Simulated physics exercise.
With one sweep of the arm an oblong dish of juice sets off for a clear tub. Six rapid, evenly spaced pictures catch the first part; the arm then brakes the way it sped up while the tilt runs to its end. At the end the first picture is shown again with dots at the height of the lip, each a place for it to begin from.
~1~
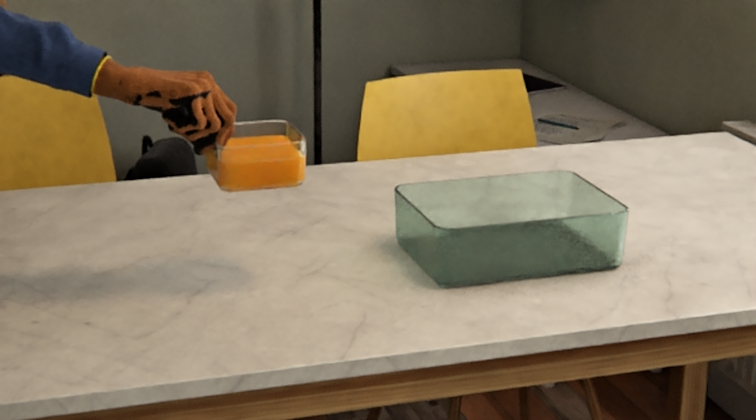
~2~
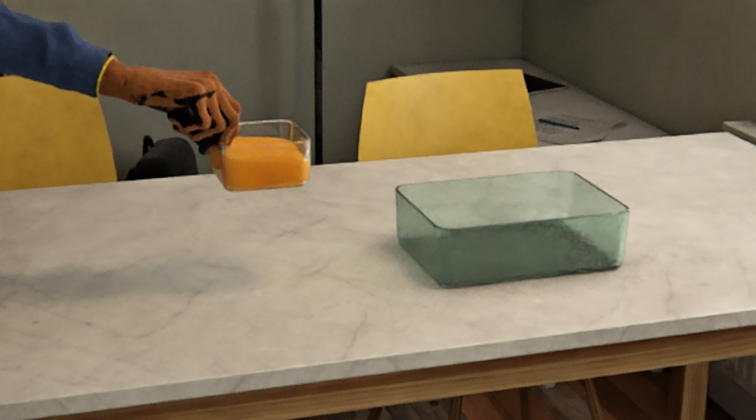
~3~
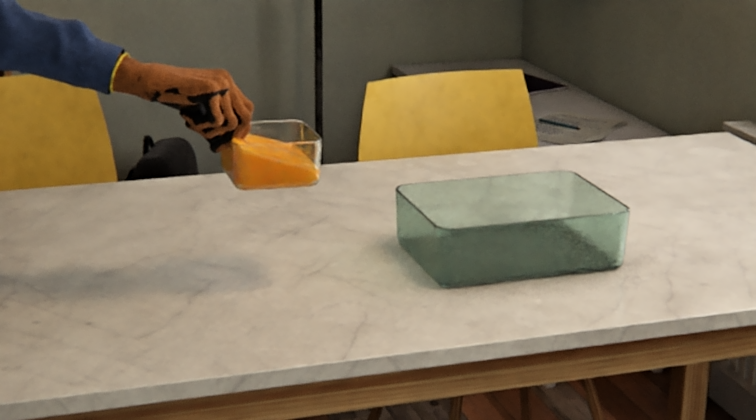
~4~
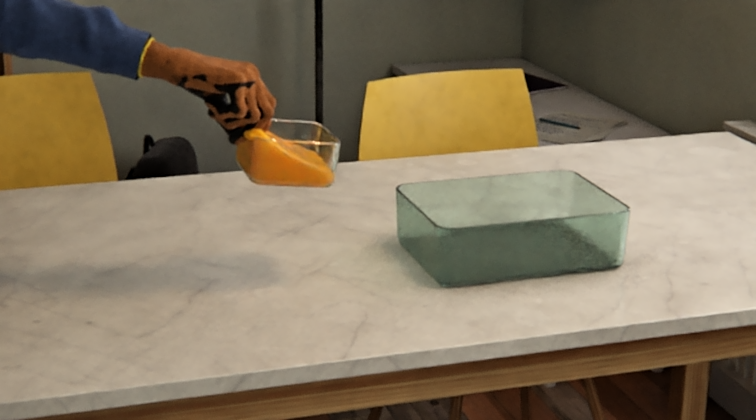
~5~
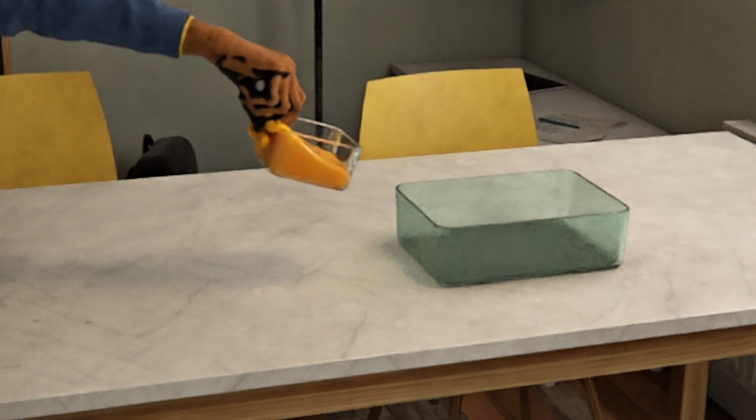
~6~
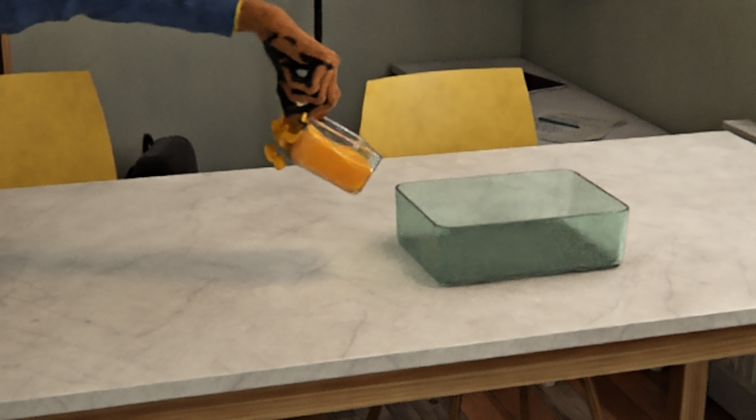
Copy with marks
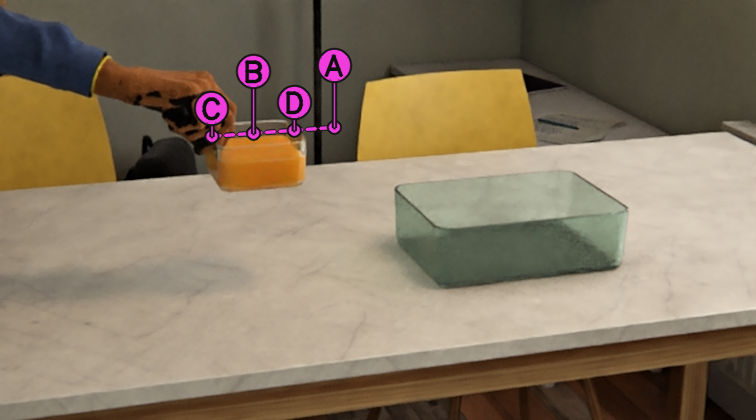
A gloved hand carries a clear oblong dish of orange juice rightward above a marble table toward a greenish clear tub, gradually tilting it to the right as juice slops over the rim on the hand's side.
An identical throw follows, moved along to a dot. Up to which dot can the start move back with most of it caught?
Use dot B.
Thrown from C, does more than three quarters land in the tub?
No.
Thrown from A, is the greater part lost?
No, that is safe.
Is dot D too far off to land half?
No.
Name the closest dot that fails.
That is dot C.
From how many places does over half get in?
Three.
On the marked copy, A at (334, 127); B at (253, 133); C at (211, 136); D at (294, 130).
With A, about 76 % lands in the tub, 8 % falls short and 16 % goes beside or beyond.
With B, about 66 % lands in the tub, 27 % falls short and 8 % goes beside or beyond.
With C, about 24 % lands in the tub, 70 % falls short and 6 % goes beside or beyond.
With D, about 77 % lands in the tub, 11 % falls short and 11 % goes beside or beyond.
